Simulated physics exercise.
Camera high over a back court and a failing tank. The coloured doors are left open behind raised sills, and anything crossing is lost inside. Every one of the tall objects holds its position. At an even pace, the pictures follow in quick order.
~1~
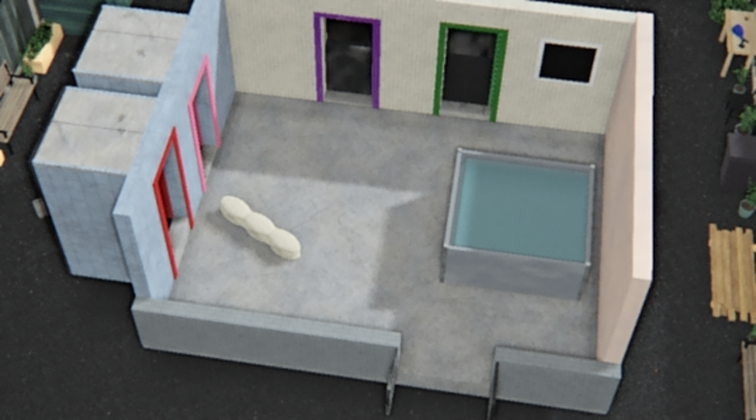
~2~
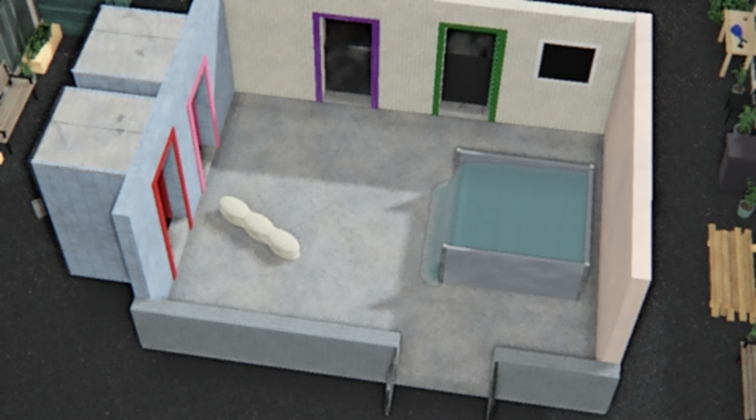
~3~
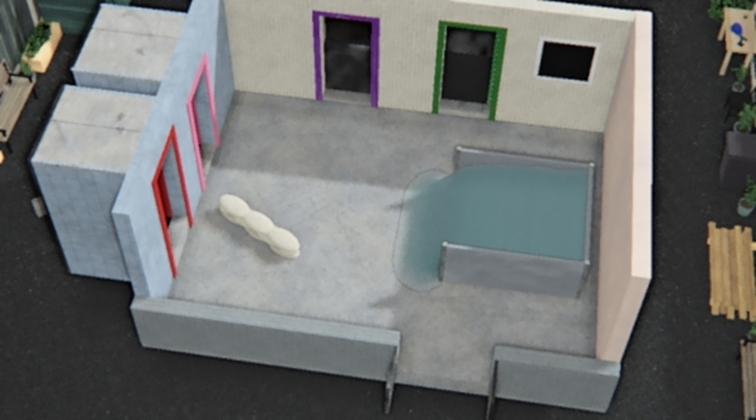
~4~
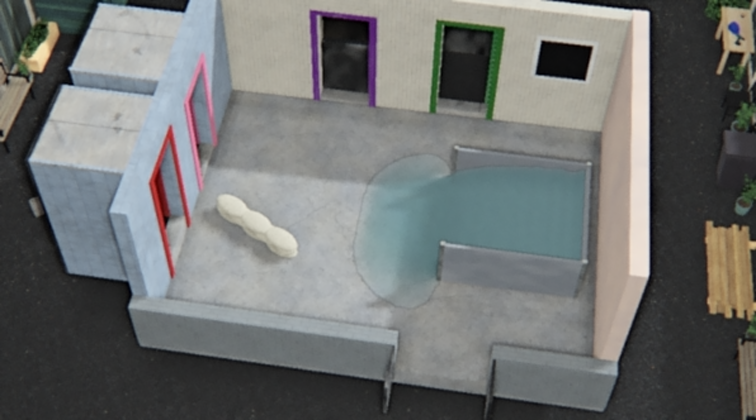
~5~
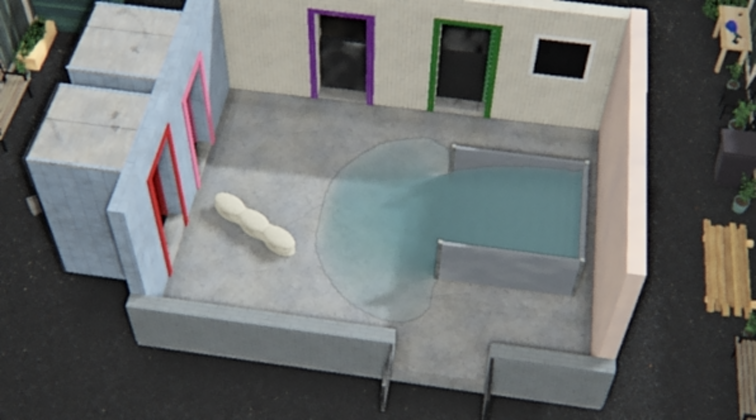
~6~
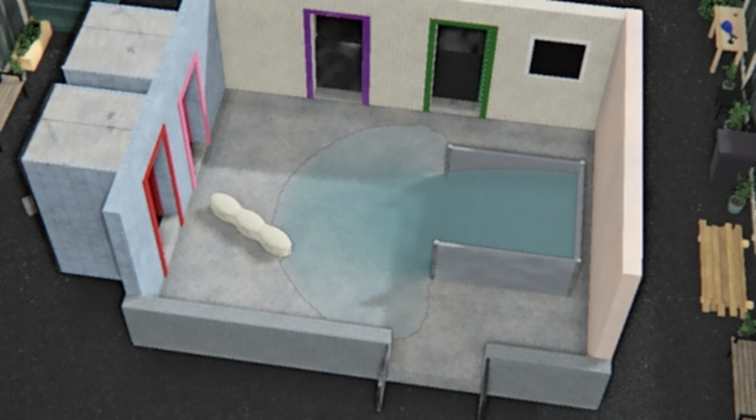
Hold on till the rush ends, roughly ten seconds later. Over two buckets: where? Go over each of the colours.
The green door never tops two buckets. The red door never tops two buckets. The pink door tops two buckets. The purple door tops two buckets.
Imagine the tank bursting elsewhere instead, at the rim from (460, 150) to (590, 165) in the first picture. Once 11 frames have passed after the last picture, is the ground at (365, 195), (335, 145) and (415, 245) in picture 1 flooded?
Unwetted, submerged, unwetted.
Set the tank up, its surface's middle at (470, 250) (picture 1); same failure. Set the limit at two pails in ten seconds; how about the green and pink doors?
From what I see, the green one stays short of it and the pink one gets past it.
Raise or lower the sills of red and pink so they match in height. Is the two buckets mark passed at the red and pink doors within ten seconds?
Red door tops the mark, pink door tops the mark.
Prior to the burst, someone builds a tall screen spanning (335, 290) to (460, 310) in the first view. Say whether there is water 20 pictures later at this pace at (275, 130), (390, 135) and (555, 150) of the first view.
Results in sequence: Swamped / swamped / bone-dry.
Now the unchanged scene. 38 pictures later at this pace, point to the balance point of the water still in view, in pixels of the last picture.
Close to (324, 202).
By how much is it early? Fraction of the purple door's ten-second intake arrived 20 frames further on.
Close to 30 percent.
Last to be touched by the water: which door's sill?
That would be the one in red.
A moment on, water covers 60 % of the floor; the green door wet at the sill, nothing in, the red door not reached, the pink door over two buckets in, the purple door wet at the sill, nothing in.
Next, water covers 65 % of the floor; the green door wet at the sill, nothing in, the red door wet at the sill, nothing in, the pink door far over two buckets in, the purple door under two buckets in.
Then, water covers 65 % of the floor; the green door wet at the sill, nothing in, the red door wet at the sill, nothing in, the pink door far over two buckets in, the purple door over two buckets in.
Later, water covers 80 % of the floor; the green door wet at the sill, nothing in, the red door wet at the sill, nothing in, the pink door far over two buckets in, the purple door far over two buckets in.
In the end, water covers 95 % of the floor; the green door wet at the sill, nothing in, the red door wet at the sill, nothing in, the pink door far over two buckets in, the purple door far over two buckets in.
